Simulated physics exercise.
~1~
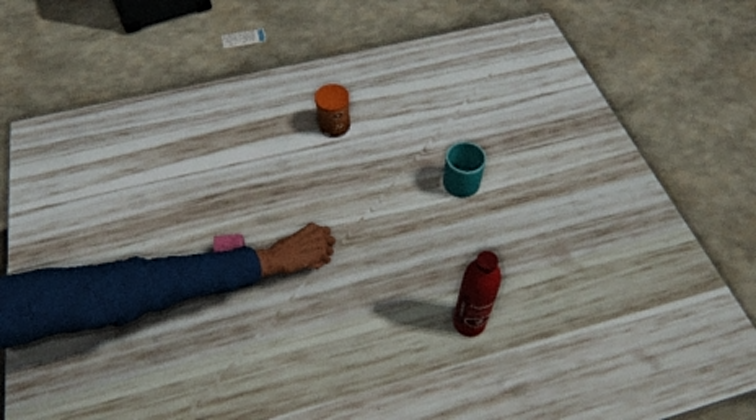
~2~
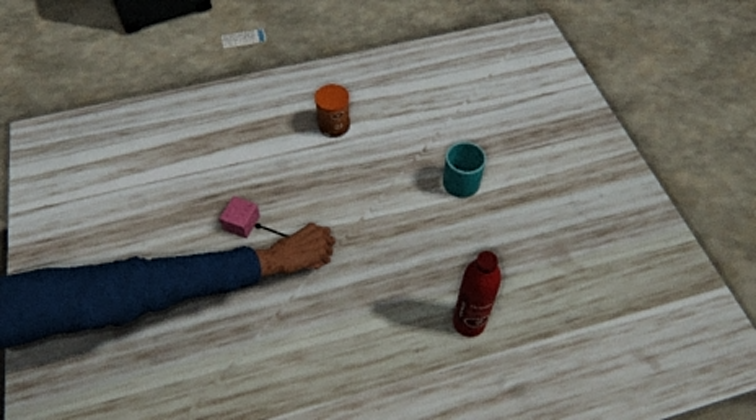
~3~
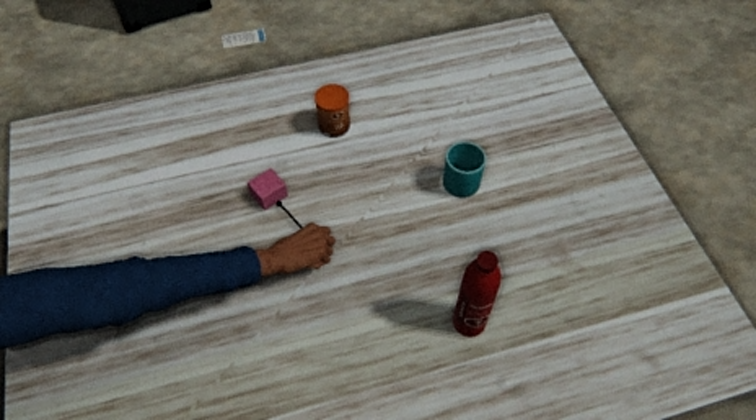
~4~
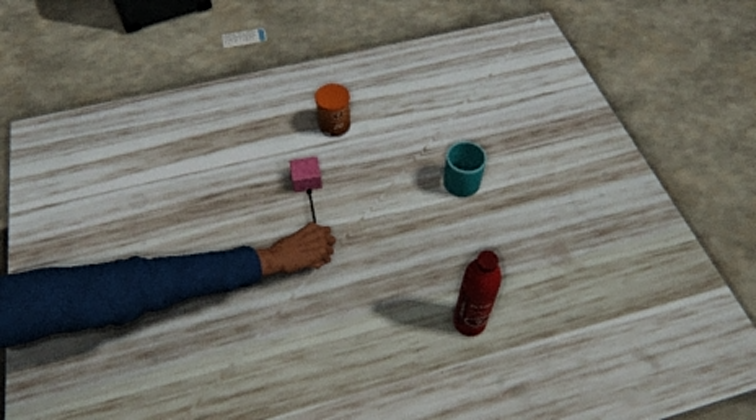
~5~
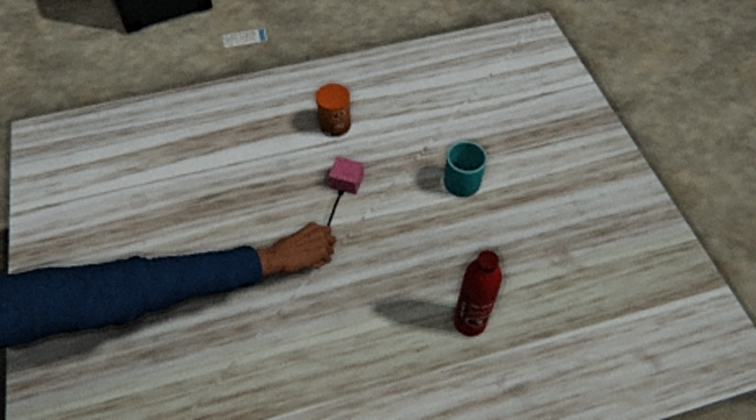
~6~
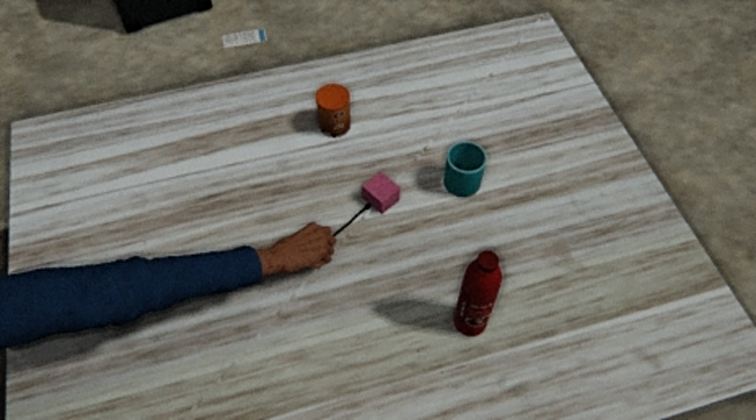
On a wood-plank desk, a hand swung a pink block clockwise on a short string, from beside the forearm up past the orange tin and over toward the turquoise mug, while the red bottle stayed still.
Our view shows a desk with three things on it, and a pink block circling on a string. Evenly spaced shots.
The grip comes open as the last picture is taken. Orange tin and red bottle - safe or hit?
Orange tin - safe; red bottle - hit.
Then, 0.08 s past the final frame, block near (430, 251).
Then, 0.20 s past the final frame, block near (496, 330); red bottle pushed aside.
When it is over, block off the table; red bottle knocked off. The orange tin stays untouched and the red bottle gets hit.
